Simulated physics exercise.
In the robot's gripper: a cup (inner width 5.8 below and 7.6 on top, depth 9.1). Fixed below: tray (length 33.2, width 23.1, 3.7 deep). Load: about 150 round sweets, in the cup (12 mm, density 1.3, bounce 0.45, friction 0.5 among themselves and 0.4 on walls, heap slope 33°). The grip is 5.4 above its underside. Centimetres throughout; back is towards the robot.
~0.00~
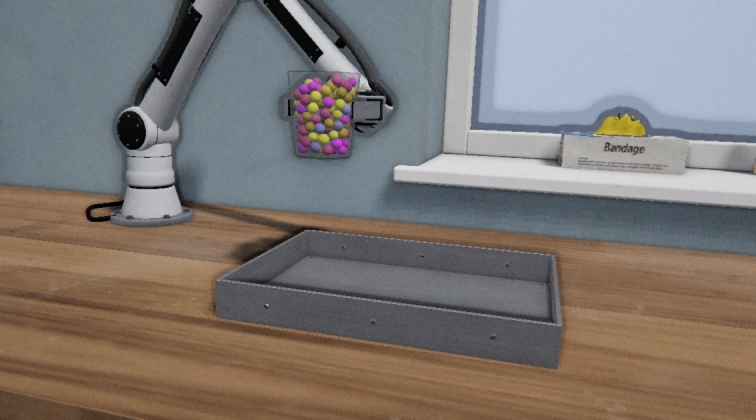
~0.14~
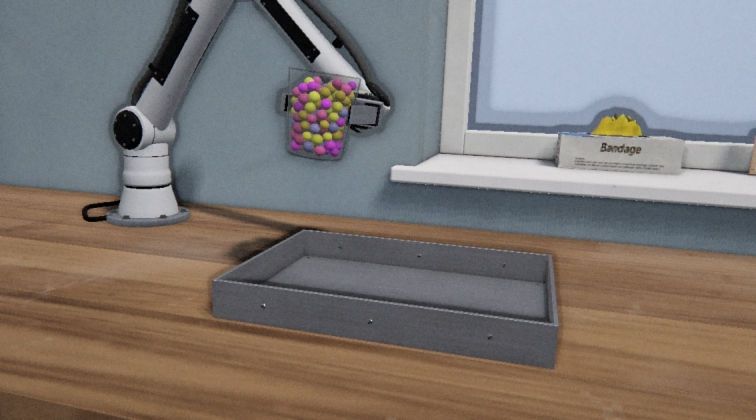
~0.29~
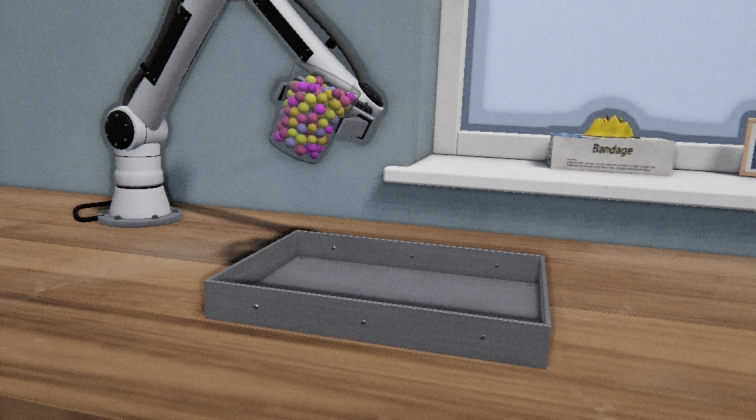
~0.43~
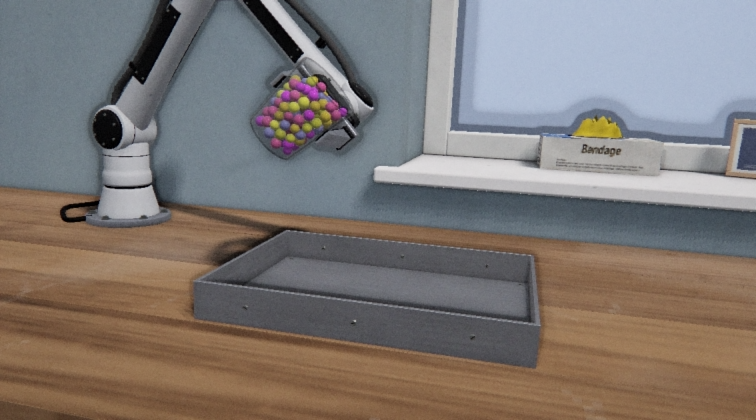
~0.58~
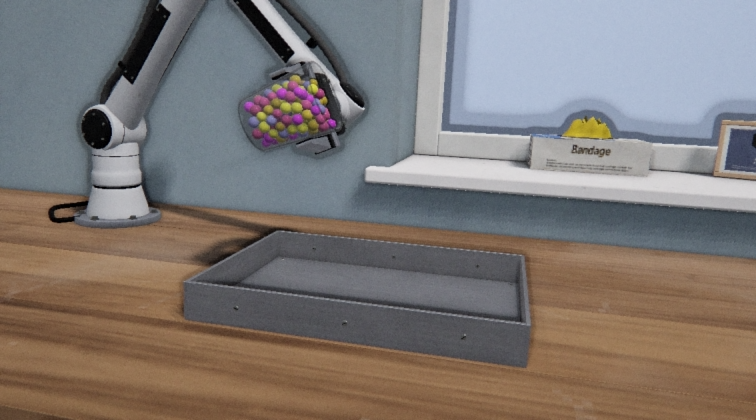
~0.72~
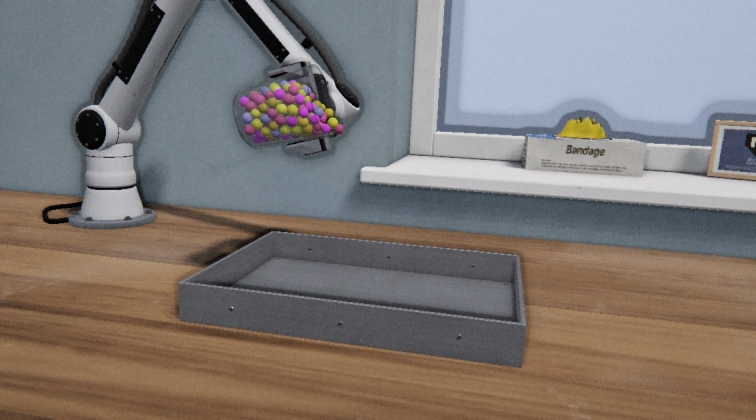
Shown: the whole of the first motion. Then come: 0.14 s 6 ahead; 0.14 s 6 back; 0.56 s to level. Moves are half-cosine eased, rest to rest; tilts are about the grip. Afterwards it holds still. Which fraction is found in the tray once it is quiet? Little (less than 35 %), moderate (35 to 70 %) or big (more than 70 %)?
In the tray the share is moderate, 35 to 70 %.
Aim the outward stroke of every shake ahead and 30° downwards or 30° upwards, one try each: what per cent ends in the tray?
Some 35 and 75 per cent.
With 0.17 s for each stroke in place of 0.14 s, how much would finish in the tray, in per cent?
Then about 45 per cent.
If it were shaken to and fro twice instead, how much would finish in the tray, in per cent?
Then about 75 per cent.
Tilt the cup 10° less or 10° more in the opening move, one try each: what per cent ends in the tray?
About 40 and 80 per cent.
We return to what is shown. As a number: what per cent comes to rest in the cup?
About 40 per cent.
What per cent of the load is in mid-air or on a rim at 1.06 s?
About 29 per cent.
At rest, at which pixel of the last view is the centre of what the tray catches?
At about (431, 301).
After 1.06 s, tilted 72° forward, highest piece 21 above the table; 64 in the cup, 46 in the tray, 44 in flight or on a rim.
After 1.39 s, tilted 15° forward, highest piece 24 above the table; 89 in the tray, 64 in the cup, 1 on the table or floor.
After 1.76 s, level, highest piece 22 above the table; 89 in the tray, 64 in the cup, 1 on the table or floor.
After 2.81 s, level, highest piece 22 above the table; 89 in the tray, 64 in the cup, 1 on the table or floor.
In the end, 89 in the tray, 64 in the cup, 1 on the table or floor. That is 58 % in the tray.
